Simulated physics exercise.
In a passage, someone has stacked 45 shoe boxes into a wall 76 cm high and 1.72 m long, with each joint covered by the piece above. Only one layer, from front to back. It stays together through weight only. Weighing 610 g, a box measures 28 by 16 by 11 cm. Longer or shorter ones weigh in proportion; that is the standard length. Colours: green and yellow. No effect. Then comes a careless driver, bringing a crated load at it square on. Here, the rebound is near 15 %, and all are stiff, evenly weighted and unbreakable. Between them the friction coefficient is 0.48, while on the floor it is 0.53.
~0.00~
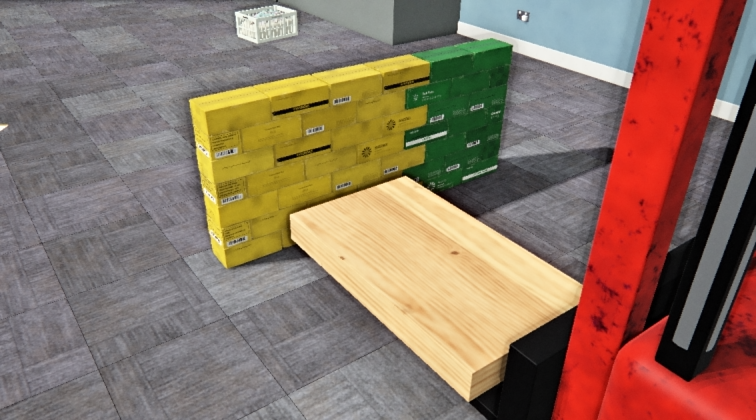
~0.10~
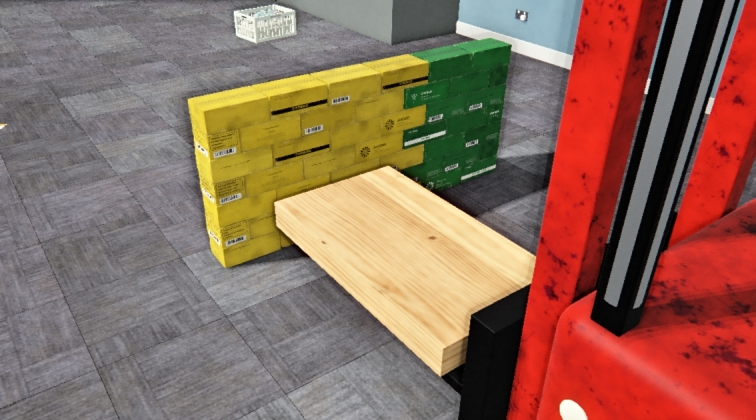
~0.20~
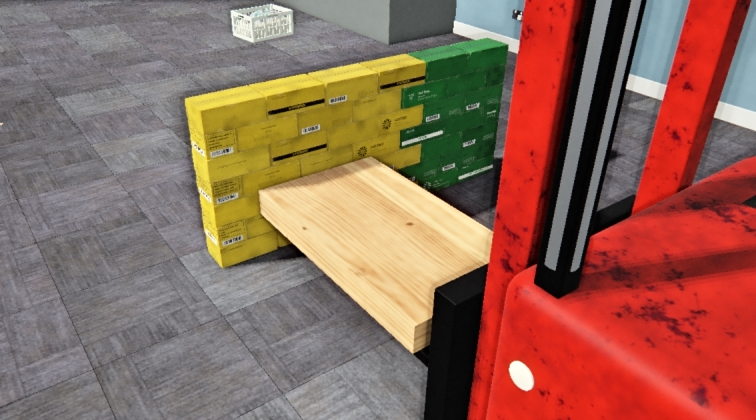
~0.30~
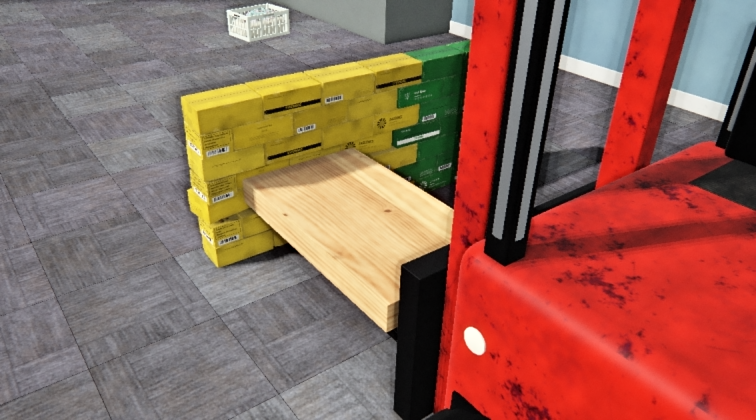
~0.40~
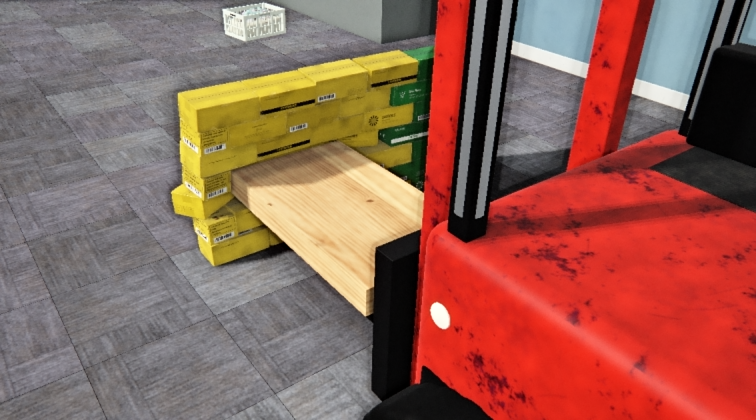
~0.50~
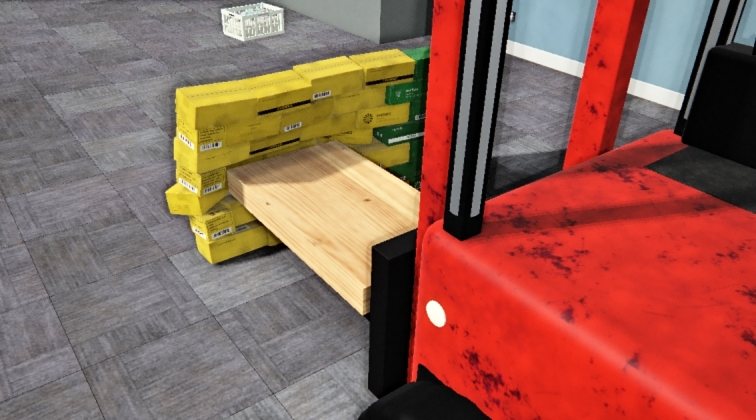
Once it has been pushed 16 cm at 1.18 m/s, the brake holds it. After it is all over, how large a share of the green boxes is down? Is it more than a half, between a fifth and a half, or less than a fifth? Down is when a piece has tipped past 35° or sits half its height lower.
It is less than a fifth.
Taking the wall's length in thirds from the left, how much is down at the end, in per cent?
From the left: 90, then 60, then 10 percent.
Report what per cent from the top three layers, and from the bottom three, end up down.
From the top 70, from the bottom 30 per cent.
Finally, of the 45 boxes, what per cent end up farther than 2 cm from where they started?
Share: 55 in a hundred.
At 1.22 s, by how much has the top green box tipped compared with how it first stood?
Tilt: Approx. 0°.
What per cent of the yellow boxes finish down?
Taking the yellow group, 80 in a hundred end up down.
Around 0.66 s, none of the 17 green boxes down (6 of 45 in all colours); top green box unmoved; top yellow box tipped 14°.
Around 0.90 s, none of the 17 green boxes down (19 of 45 in all colours); top green box unmoved; top yellow box tipped 39°, 15 cm lower.
Around 1.22 s, 2 of the 17 green boxes down (25 of 45 in all colours); top green box unmoved; top yellow box tipped 38°, 44 cm lower.
Around 1.60 s, 2 of the 17 green boxes down (24 of 45 in all colours); top green box unmoved; top yellow box upside down.
Finally (2.6 s), 2 of the 17 green boxes down (24 of 45 in all colours); top green box unmoved; top yellow box upside down. That is 12 per cent. Seen by the last camera, middles, top green box near (471, 54), top yellow box near (166, 287).
